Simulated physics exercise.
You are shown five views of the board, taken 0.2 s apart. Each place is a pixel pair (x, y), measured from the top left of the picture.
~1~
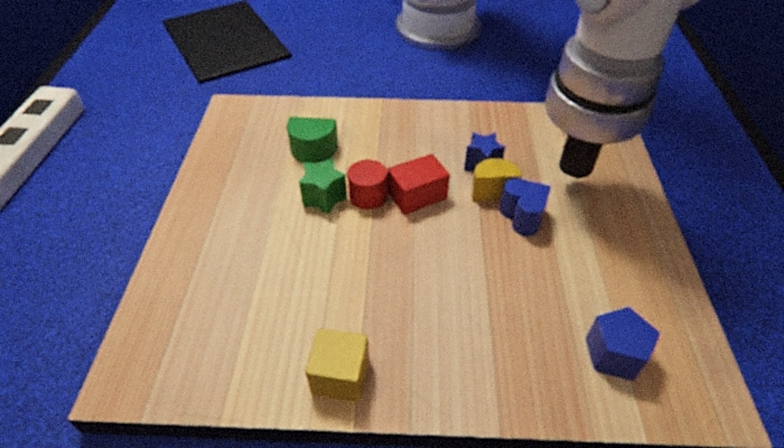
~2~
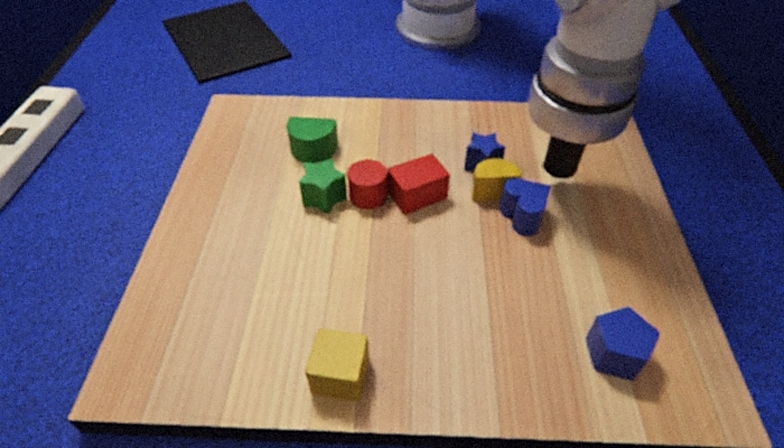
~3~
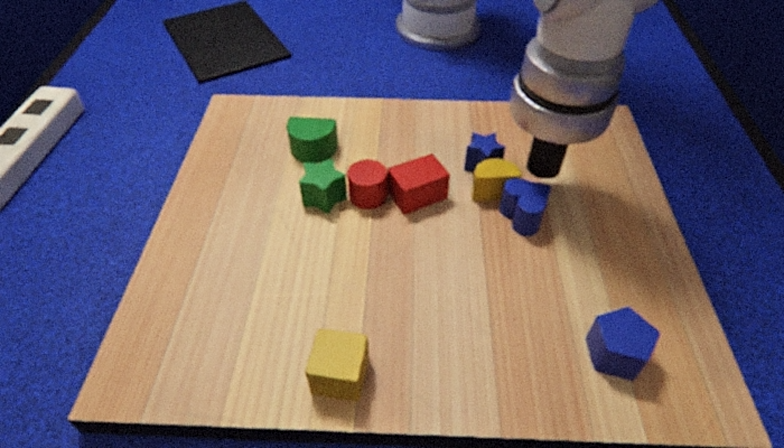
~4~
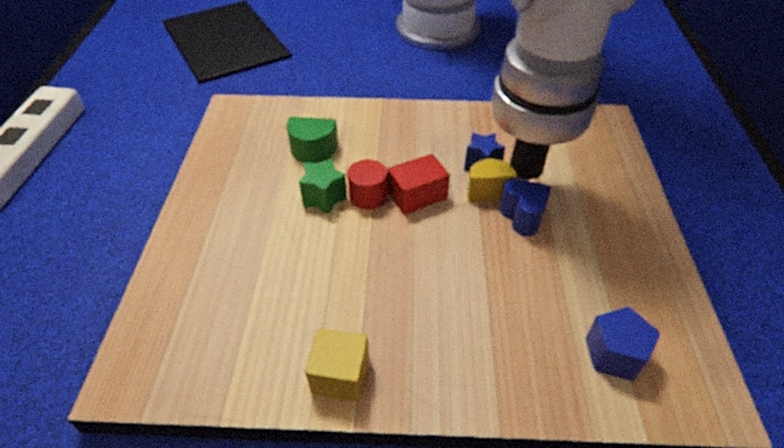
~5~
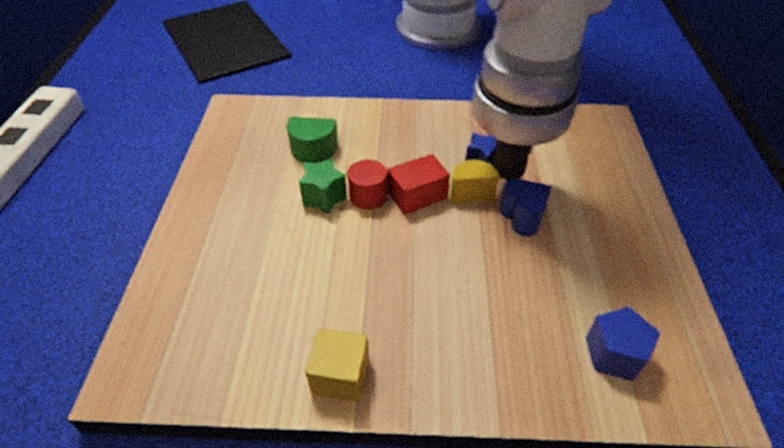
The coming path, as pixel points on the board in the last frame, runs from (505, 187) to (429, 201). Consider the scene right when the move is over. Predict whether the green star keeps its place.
It moves.
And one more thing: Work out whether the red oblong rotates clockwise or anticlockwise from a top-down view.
Rotation: Clockwise.
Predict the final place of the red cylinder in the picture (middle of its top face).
Located at (344, 164).
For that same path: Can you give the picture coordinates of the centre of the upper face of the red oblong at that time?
About (383, 182).
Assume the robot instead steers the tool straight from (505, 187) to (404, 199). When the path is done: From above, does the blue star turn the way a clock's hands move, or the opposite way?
Its spin: Clockwise.
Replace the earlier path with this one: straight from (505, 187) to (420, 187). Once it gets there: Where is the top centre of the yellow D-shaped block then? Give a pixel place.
At pixel (452, 188).
What follows on the original path. Halfway along, tool at (469, 177); red cylinder at (361, 168); red oblong at (406, 179), turned 55° clockwise; yellow D-shaped block at (447, 191), turned 30° anticlockwise.
At the end, tool at (431, 184); green star at (309, 174); red cylinder at (344, 164); red oblong at (383, 182), turned 60° clockwise; yellow D-shaped block at (439, 202), turned 40° anticlockwise.
